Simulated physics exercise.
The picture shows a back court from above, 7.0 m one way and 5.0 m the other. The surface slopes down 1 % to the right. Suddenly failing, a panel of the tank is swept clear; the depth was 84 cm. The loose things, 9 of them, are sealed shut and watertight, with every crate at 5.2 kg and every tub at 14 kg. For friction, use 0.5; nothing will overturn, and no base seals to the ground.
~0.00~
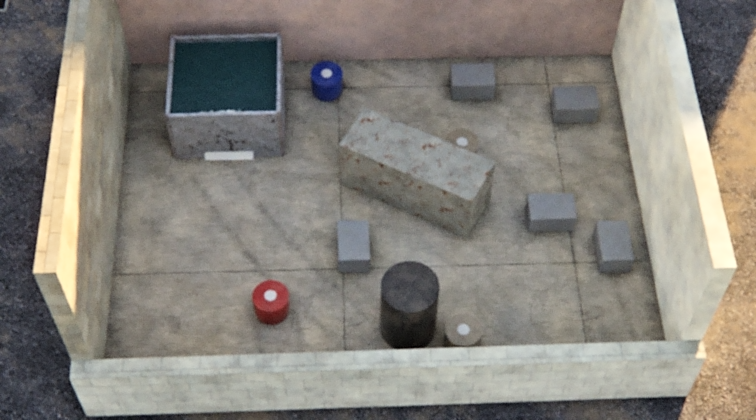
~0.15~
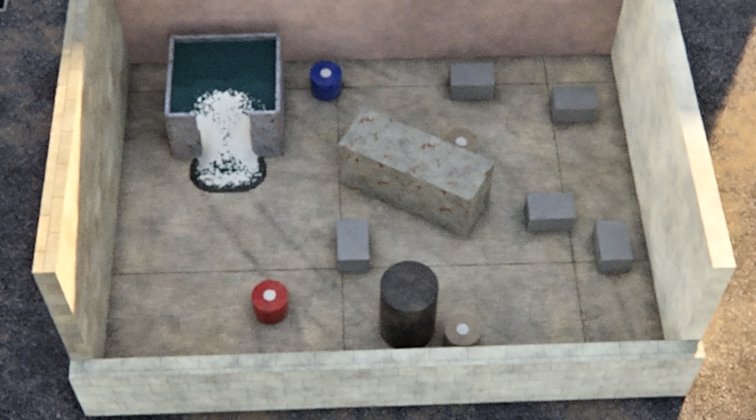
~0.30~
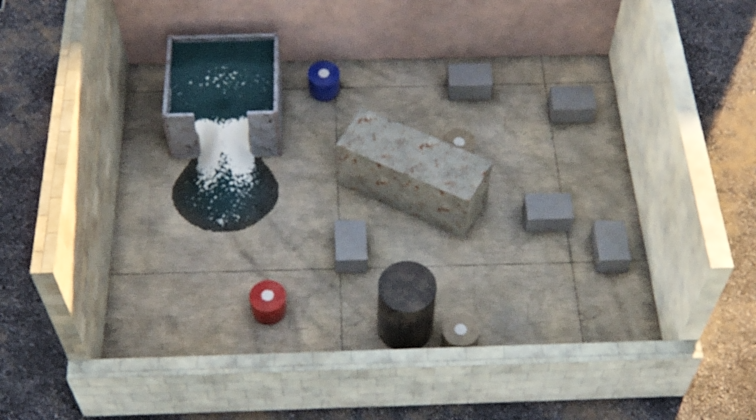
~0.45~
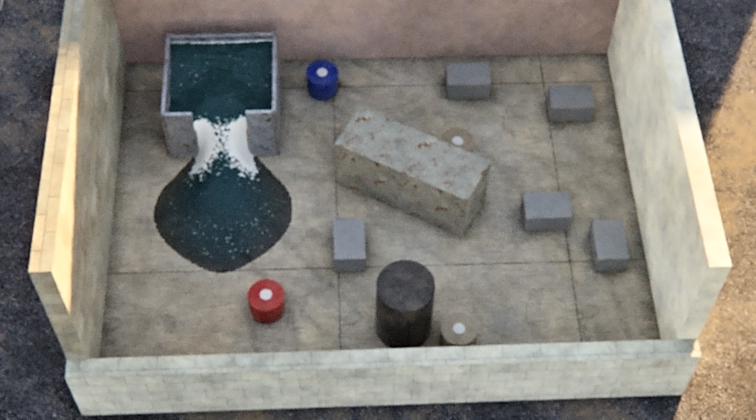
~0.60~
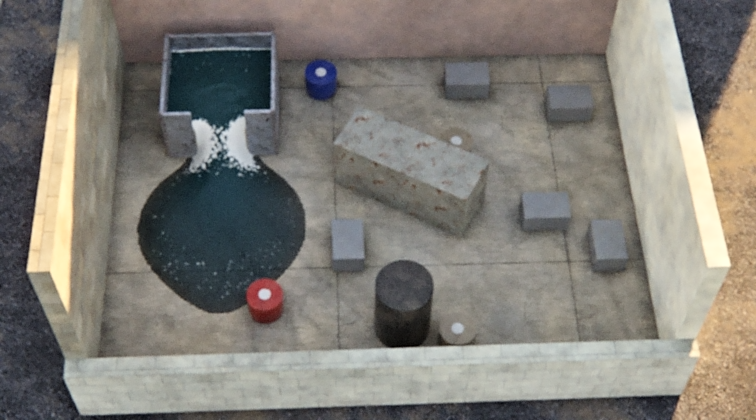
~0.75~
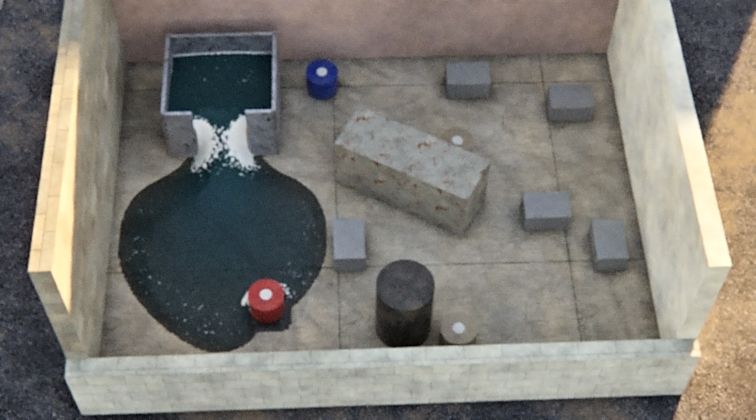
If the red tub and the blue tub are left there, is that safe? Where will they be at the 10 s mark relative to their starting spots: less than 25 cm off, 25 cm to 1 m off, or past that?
At that mark: Red tub - past 1 m; blue tub - less than 25 cm off.
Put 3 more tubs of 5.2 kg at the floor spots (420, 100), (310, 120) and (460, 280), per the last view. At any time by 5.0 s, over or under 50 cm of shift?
Taking them in the order given: Falls short, falls short and exceeds it.
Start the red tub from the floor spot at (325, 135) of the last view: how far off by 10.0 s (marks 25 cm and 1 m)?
It hardly budges.
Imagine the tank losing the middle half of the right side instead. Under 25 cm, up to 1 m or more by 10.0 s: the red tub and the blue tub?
Under that change the red tub would sit tight and the blue tub would be borne far.
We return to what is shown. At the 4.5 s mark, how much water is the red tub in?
Roughly 7 cm at that moment.
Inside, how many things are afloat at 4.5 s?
At that time the total is 1.
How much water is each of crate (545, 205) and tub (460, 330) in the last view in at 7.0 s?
About 2 and 5 cm.
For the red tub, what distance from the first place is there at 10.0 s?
Close to 200 cm by then.
After 2.0 s the red tub is near (337, 335), 1.1 m from its start, aground; the blue tub is near (322, 72), 0.0 m from its start, aground; 0 afloat.
After 4.5 s the red tub is near (348, 225), 1.4 m from its start, aground; the blue tub is near (322, 72), 0.0 m from its start, aground; 1 afloat.
After 7.0 s the red tub is near (323, 192), 1.7 m from its start, aground; the blue tub is near (322, 72), 0.0 m from its start, aground; 2 afloat.
After 10.0 s the red tub is near (308, 183), 1.8 m from its start, aground; the blue tub is near (322, 72), 0.0 m from its start, aground; 4 afloat.
